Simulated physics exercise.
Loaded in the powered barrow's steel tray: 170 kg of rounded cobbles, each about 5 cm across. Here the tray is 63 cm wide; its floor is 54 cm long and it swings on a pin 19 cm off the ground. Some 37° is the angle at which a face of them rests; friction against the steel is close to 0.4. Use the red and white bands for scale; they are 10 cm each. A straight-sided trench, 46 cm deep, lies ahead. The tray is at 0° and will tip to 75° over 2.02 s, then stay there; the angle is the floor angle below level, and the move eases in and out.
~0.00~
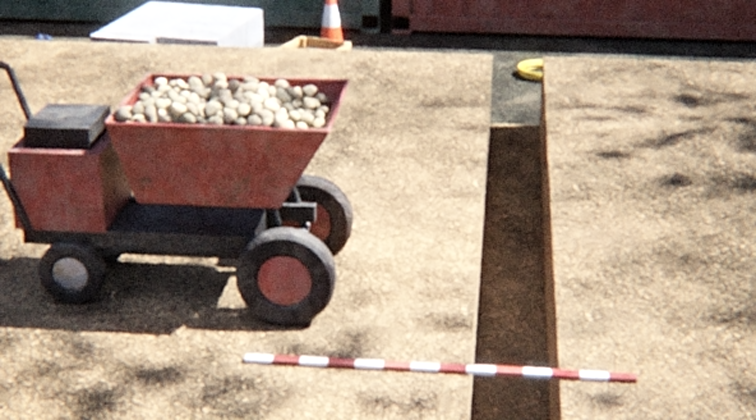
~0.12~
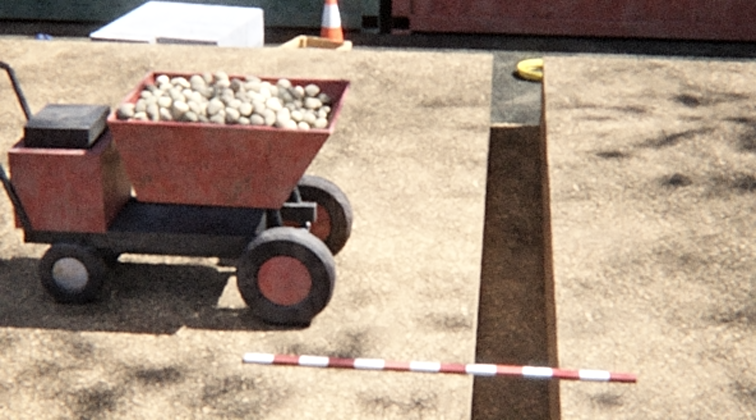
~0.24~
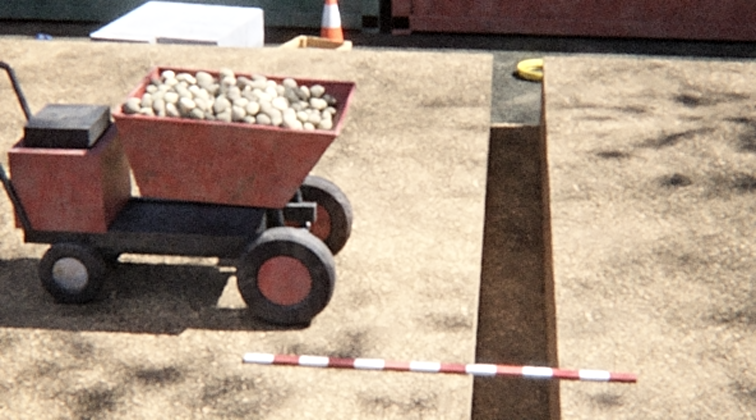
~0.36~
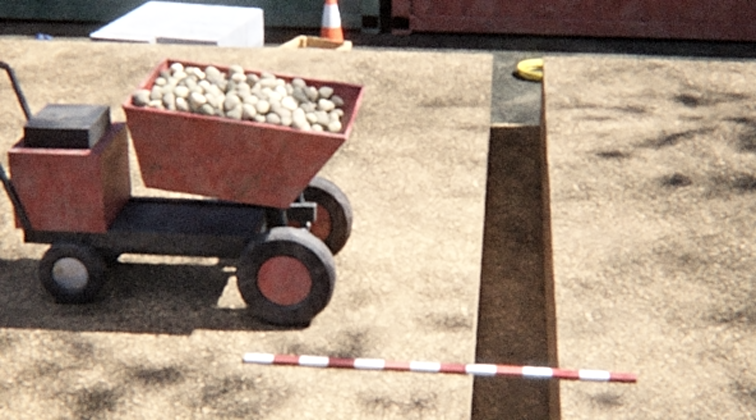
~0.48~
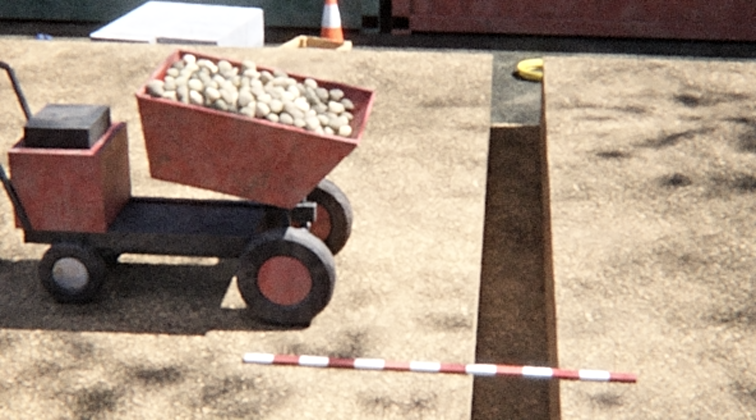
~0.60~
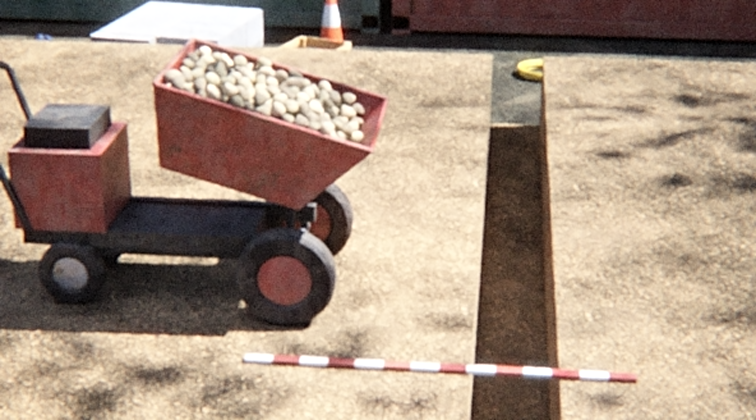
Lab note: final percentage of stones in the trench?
Approx. 98 %.
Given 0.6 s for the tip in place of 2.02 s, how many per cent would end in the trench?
It'd be some 75 per cent.
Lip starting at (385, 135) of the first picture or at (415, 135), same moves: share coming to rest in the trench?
First spot about 70, second spot about 50 per cent.
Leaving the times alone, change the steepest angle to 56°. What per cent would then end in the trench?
About 40%.
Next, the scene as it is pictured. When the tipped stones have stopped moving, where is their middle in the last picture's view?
Their middle lands near (511, 372).
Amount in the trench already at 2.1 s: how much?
Close to 50 per cent has got there by then.
After 1.5 s the floor is at 63°; 94 % in the tray, 1 % short of the trench, 4 % in the trench; the foremost stones are at (517, 337).
After 2.1 s the floor is at 75°; 45 % in the tray, 2 % short of the trench, 52 % in the trench; the foremost stones are at (565, 333).
After 2.5 s the floor is at 75°; 23 % in the tray, 3 % short of the trench, 73 % in the trench, 1 % past the trench; the foremost stones are at (612, 354).
After 4.4 s the floor is at 75°; 0 % in the tray, 1 % short of the trench, 98 % in the trench, 1 % past the trench; the foremost stones are at (627, 343).
